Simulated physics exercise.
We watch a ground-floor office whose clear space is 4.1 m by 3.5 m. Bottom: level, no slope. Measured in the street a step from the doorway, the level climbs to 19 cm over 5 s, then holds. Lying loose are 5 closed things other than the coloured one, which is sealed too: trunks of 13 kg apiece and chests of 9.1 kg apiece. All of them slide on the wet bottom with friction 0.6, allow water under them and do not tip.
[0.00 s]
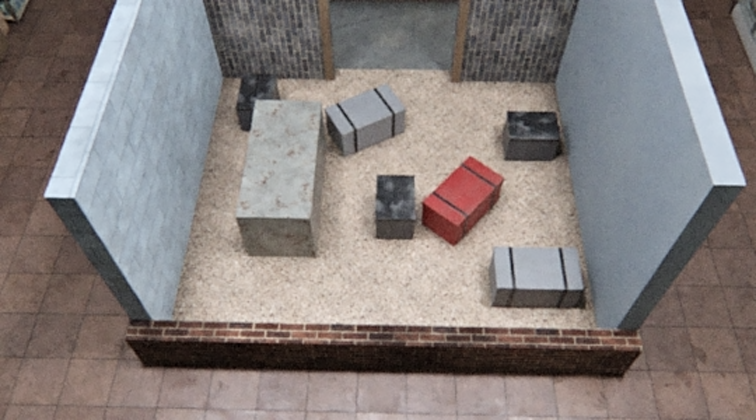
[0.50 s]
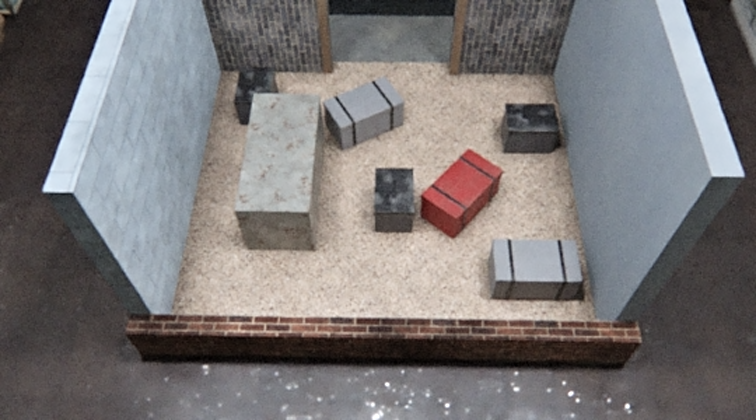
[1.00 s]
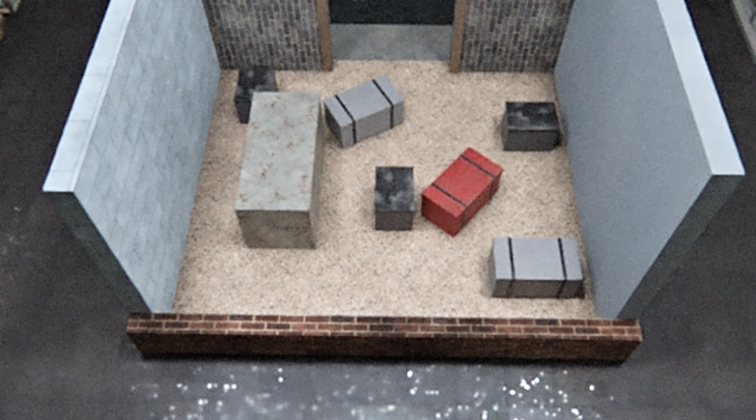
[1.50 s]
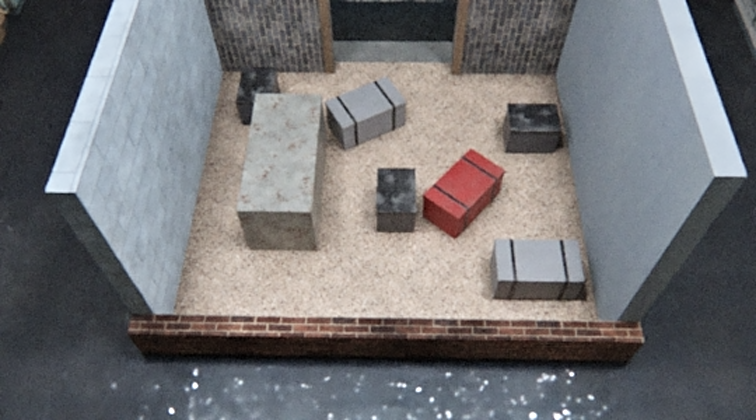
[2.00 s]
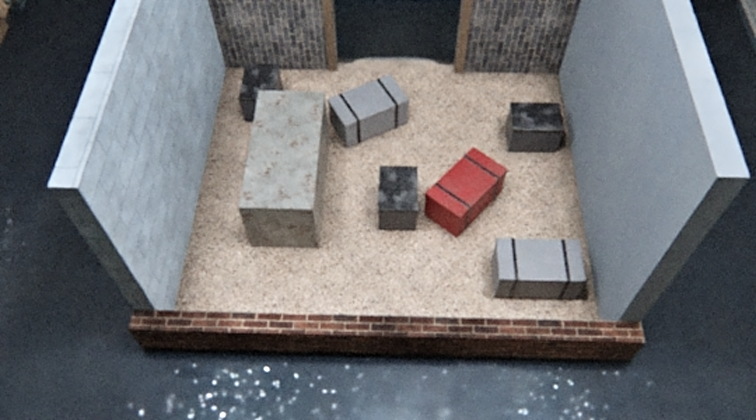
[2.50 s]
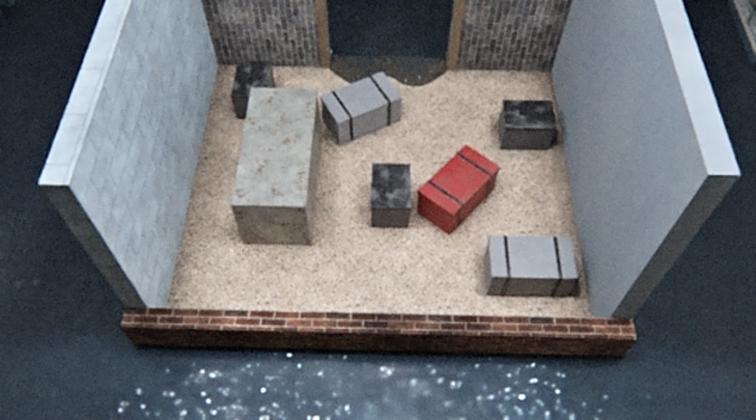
Dark water spread across the tiled ground around a small open-topped room, glinting in front of the brick wall, then edged in through the back doorway, while the red trunk and grey and black boxes stayed put.
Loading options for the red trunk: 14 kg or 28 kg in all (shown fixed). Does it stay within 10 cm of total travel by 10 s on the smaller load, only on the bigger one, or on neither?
To my eye, neither ballast is adequate.
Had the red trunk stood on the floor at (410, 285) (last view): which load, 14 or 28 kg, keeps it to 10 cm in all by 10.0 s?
Outcome - failure with both.
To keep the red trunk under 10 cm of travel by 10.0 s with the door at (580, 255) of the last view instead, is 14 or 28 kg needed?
Okay, so both masses fail.
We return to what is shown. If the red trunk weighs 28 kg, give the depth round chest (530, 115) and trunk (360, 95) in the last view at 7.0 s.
Close to 4 and 8 centimetres.
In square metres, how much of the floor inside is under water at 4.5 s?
I'd put it close to 4.0 m2.
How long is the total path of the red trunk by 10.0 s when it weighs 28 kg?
The total path comes to around 50 cm.
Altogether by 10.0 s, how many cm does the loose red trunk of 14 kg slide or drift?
It covers about 200 cm altogether.
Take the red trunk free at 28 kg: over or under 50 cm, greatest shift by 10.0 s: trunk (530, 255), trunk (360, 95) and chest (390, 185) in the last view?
First below the mark, second above the mark, third above the mark.
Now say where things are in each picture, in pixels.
The red trunk at (464, 190) rests on the ground; water covers 0.0 m2; 0 of 6 have shifted, in the first picture.
The red trunk at (463, 182) rests on the ground; 0.0 m2 under water; 0 of 6 have shifted, in the second picture.
The red trunk at (463, 181) rests on the ground; water covers 0.0 m2; 0 of 6 have shifted, in the third picture.
The red trunk at (465, 182) rests on the ground; water covers 0.0 m2; 0 of 6 have shifted, in the fourth picture.
The red trunk at (467, 181) rests on the ground; 0.0 m2 under water; 0 of 6 have shifted, in the fifth picture.
The red trunk at (460, 178), on the bottom; 0.2 m2 under water; 0 of 6 have shifted, in the sixth picture.
After 3.5 s the red trunk would be 0 cm from its start with 14 kg and 0 cm from its start with 28 kg; 0 cm of water round it then.
After 4.5 s the red trunk would be 0 cm from its start with 14 kg and 0 cm from its start with 28 kg; 2 cm of water round it then.
After 7.0 s the red trunk would be 88 cm from its start with 14 kg and 21 cm from its start with 28 kg; 5 cm of water round it then.
After 10.0 s the red trunk would be 58 cm from its start with 14 kg and 44 cm from its start with 28 kg; 13 cm of water round it then.
